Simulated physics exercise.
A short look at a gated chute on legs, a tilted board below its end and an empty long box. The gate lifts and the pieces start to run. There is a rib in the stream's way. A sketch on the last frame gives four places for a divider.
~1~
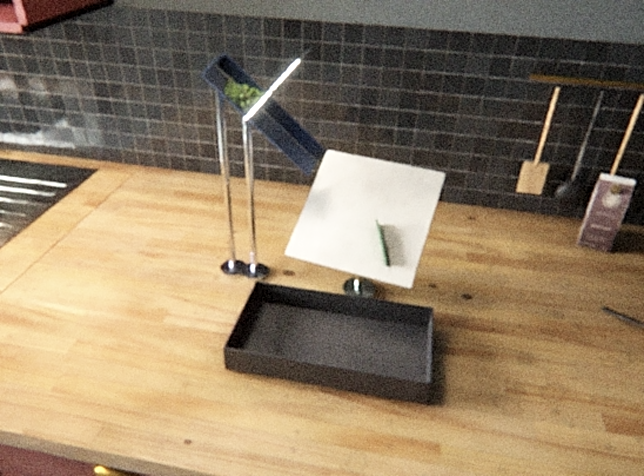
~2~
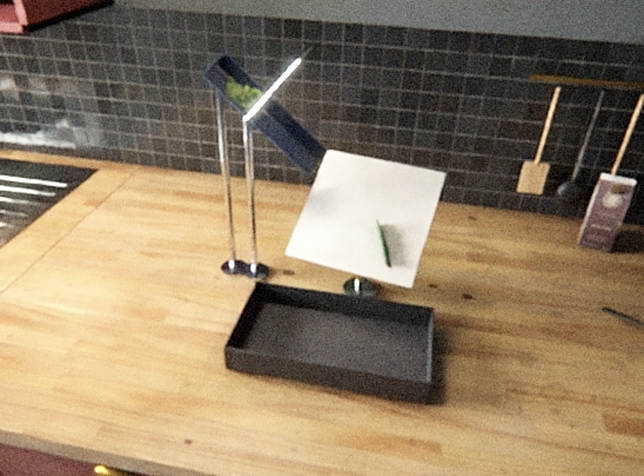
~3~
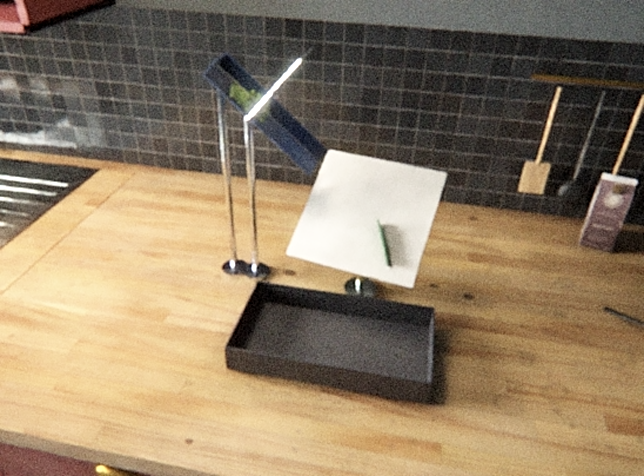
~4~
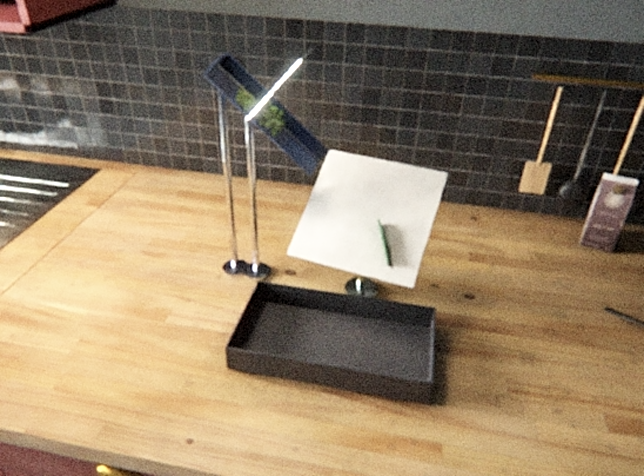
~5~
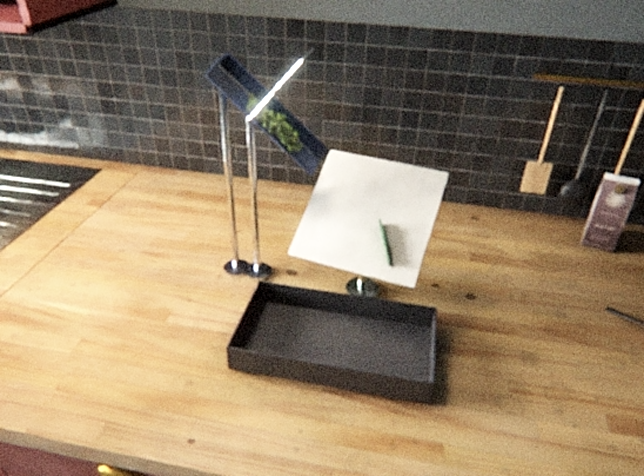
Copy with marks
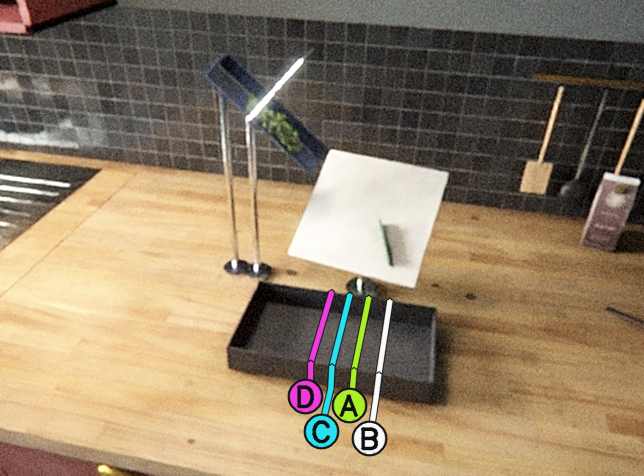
Small green pieces slid a short way down a dark sloping chute on thin metal legs, passing beneath a pale bar, while the tilted white board and the empty black box stayed still.
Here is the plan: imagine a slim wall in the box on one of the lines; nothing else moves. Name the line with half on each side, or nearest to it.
Take A.
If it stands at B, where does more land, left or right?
Left.
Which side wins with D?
Right.
On the marked copy, line A crosses the front rim at (354, 369); line B crosses the front rim at (378, 373); line C crosses the front rim at (332, 365); line D crosses the front rim at (310, 361).
If A is chosen, of what is caught, about a third on the left of the divider, about two thirds on the right.
If B is chosen, of what is caught, most on the left of the divider, about a quarter on the right.
If C is chosen, of what is caught, about a quarter on the left of the divider, most on the right.
If D is chosen, of what is caught, a small part on the left of the divider, most on the right.
